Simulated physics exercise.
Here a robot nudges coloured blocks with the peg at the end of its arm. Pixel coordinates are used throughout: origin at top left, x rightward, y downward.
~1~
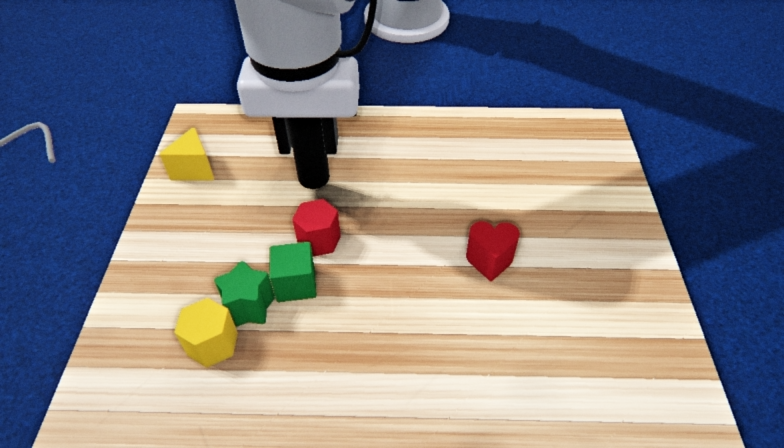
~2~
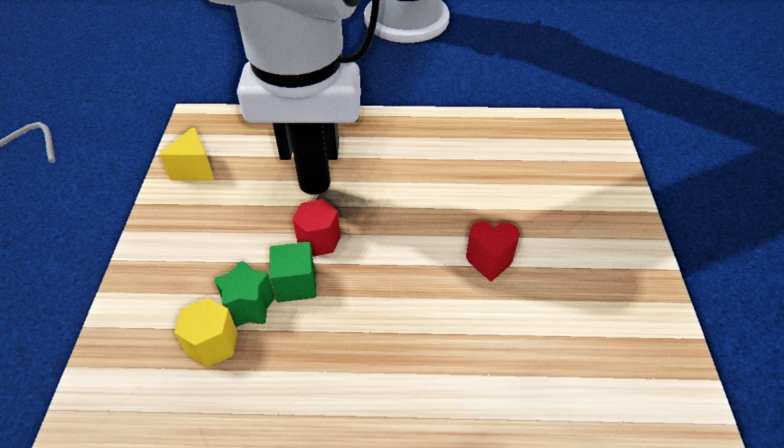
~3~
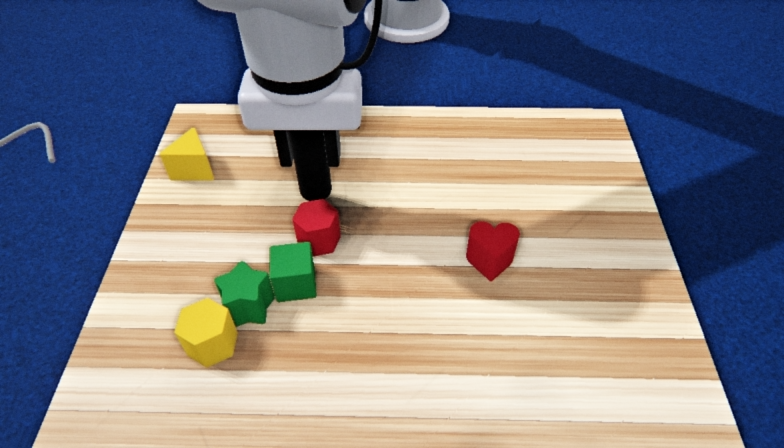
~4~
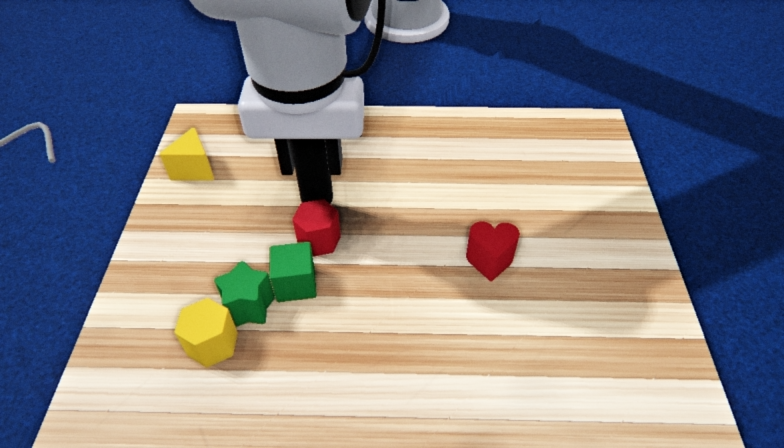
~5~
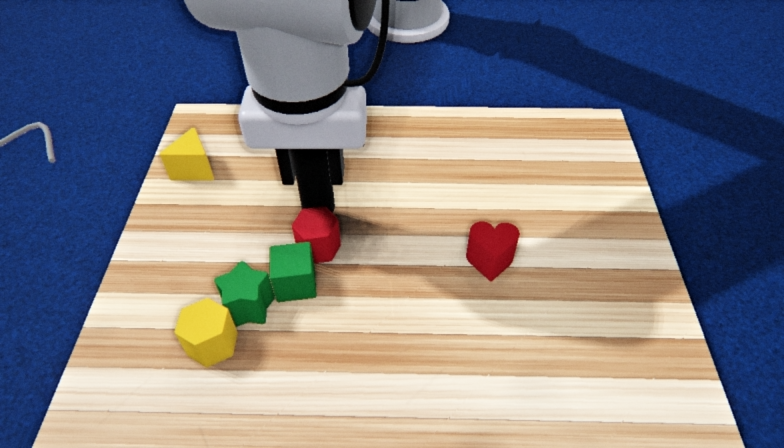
On a light striped wooden board over blue carpet, seen from above by a still camera, a white robot arm reaches in from the top edge. A red hexagonal block, green square block, green star and yellow block run diagonally down to the left, with a yellow triangle upper left and a red heart to the right. The arm's black peg slides slowly toward the viewer and nudges the red hexagonal block slightly.
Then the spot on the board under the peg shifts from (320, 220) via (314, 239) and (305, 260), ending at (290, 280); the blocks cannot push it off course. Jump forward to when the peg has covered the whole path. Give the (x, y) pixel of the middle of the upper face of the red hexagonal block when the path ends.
I'd place it at (327, 260), taking the centre of its top.
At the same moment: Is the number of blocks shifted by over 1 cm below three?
Short answer: Yes.
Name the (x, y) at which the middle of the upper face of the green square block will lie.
It sits at (292, 287).
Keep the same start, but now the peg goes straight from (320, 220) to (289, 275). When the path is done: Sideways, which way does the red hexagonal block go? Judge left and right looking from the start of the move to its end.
Shifts left.
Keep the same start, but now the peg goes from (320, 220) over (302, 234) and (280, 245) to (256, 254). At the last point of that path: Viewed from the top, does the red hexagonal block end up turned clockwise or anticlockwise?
It is turned anticlockwise.
The first path, step by step. Halfway along, peg (308, 240); green square block (293, 277), turned 45° clockwise; red hexagonal block (325, 250), turned 15° anticlockwise.
At the end, peg (287, 269); green star in place; green square block (292, 287), turned 65° clockwise; red hexagonal block (327, 260), turned 45° anticlockwise.
